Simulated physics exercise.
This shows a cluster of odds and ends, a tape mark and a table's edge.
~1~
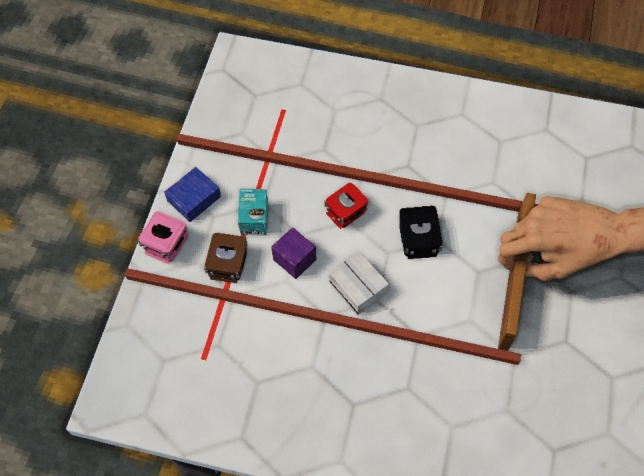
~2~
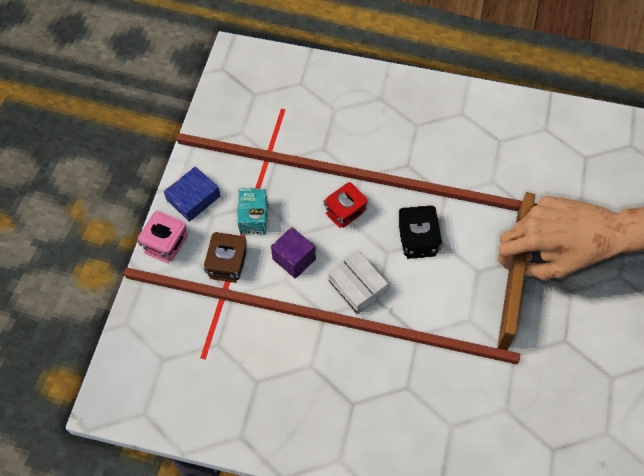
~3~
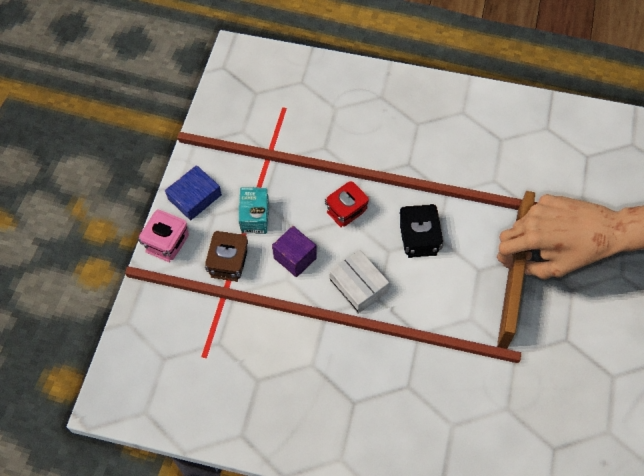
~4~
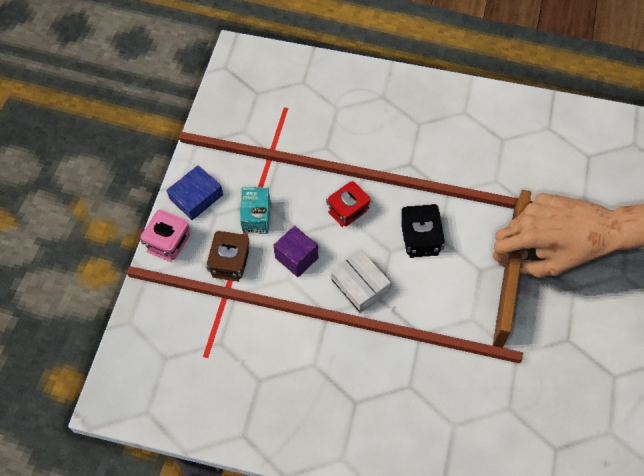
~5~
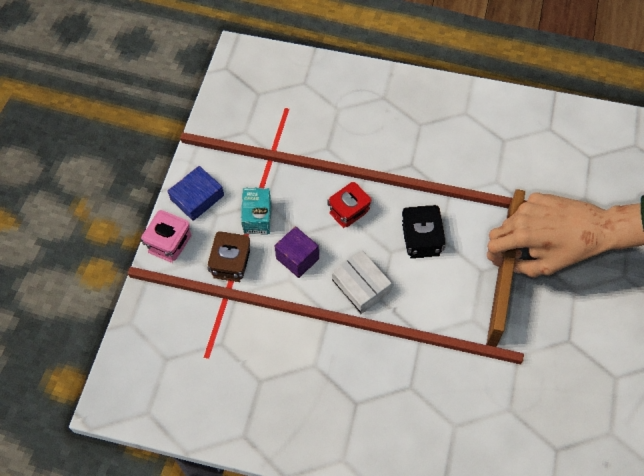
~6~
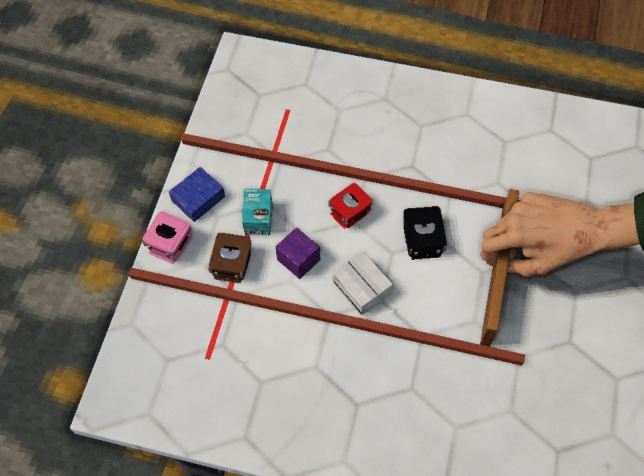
A hand slides a wooden board slightly left between two rails toward scattered small blocks.
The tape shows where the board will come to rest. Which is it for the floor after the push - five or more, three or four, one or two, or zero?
For the floor it is one or two.
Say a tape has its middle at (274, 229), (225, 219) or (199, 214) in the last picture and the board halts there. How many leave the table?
Tallies in the order asked: 0, 3, 5.
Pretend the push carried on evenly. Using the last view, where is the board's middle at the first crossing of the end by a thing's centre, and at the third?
The middle sits near (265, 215) at the first moment and near (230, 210) at the second.
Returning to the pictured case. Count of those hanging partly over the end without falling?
The number overhanging is 1.
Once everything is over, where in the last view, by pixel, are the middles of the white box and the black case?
Roughly at (217, 263) and at (242, 191), in that order.
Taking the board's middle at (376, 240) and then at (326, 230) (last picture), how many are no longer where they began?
In order, the tallies are 3 and 5.
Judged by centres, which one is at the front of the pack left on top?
Foremost: The pink case.
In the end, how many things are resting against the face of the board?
Well, it touches 3.
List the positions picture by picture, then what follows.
In the first picture, pink case (164, 238); blue block (193, 194); brown case (227, 258); board (517, 270); tape (247, 225).
In the second picture, blue block (192, 194); red case (346, 206).
In the third picture, brown case (228, 257); purple block (295, 252).
In the fourth picture, pink case (167, 236); white box (360, 282).
In the fifth picture, blue block (196, 193); black case (423, 232).
In the sixth picture, pink case (169, 238); blue block (197, 194); brown case (231, 258); board (500, 266); tape (251, 224).
Soon after, none off yet; pink case at rest near (169, 238); blue block at rest near (197, 194); brown case at rest near (231, 258).
After that, none off yet; pink case at rest near (169, 238); blue block displaced a little near (179, 192); brown case displaced about its own width near (206, 253).
In the end, the number that fall off is one or two; gone, blue block.
